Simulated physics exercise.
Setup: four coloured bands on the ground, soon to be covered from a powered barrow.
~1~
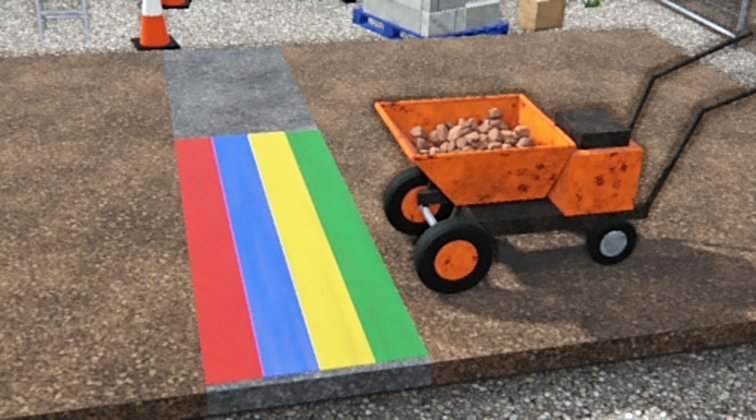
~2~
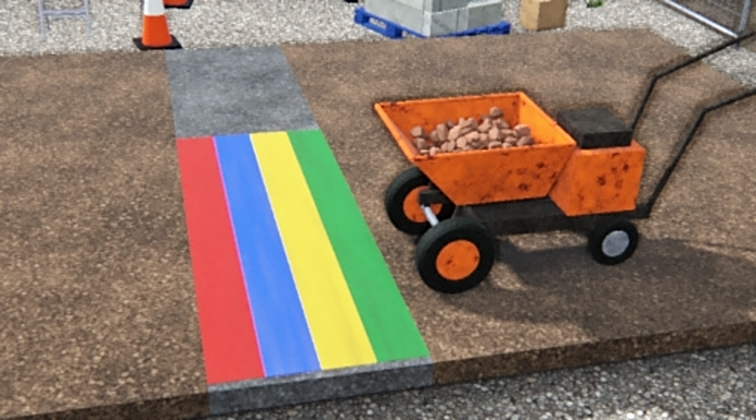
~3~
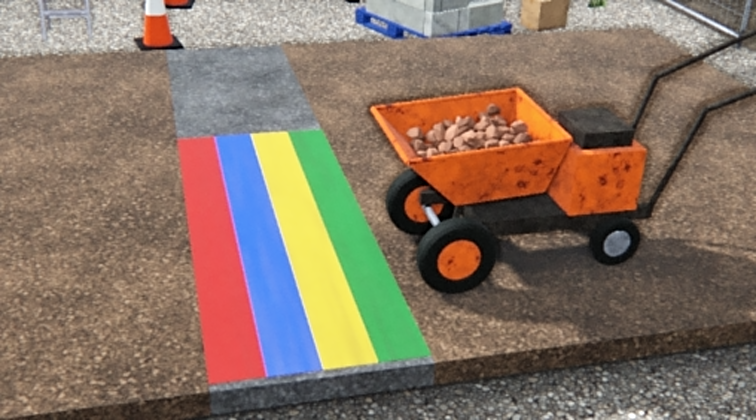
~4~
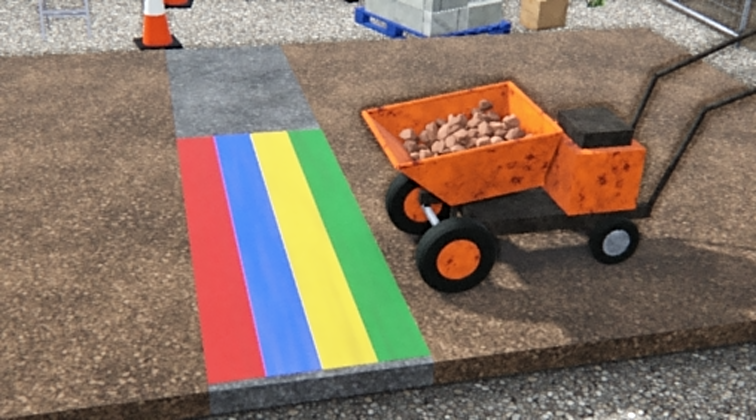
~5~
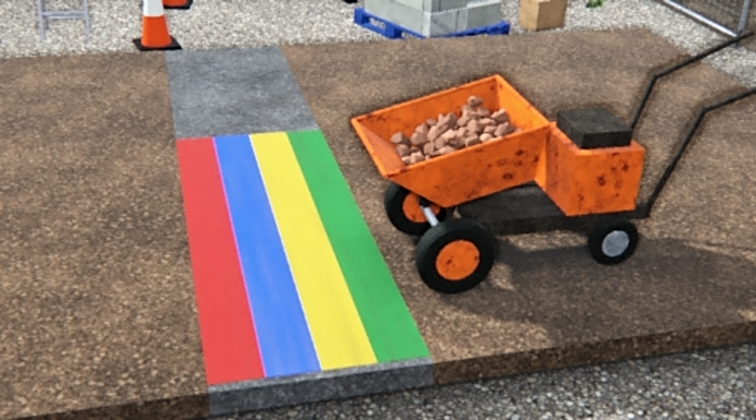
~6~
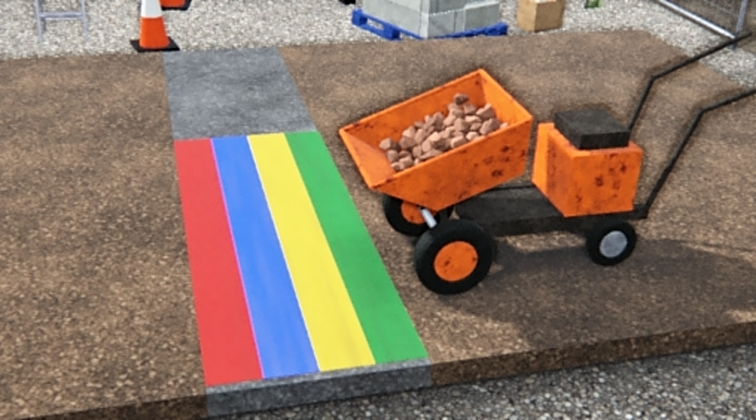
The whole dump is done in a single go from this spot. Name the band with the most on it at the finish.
The blue one.
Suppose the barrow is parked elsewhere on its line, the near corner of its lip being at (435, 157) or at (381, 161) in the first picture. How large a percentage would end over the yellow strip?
Near 40 and 0 percent respectively.
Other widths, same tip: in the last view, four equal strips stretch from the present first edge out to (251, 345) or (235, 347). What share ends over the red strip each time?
Shares: 20 %; then 20 %.
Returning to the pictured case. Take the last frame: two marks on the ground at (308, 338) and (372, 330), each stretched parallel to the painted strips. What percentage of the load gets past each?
The first comes to 40 per cent, the second to 70 per cent.
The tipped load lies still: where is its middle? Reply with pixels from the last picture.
About pixel (277, 274).
Soon, skip tipped steeply; all in the skip.
A while on, skip tipped right over; most in the skip; a small part over the yellow strip; a small part over the blue strip.
Towards the end, skip tipped right over; about a third in the skip; about a quarter over the yellow strip; about a third over the blue strip; a small part over the red strip; a stray few off the paint.
Finally, skip tipped right over; about a third in the skip; none over the green strip; about a quarter over the yellow strip; about a third over the blue strip; a small part over the red strip; a stray few off the paint.
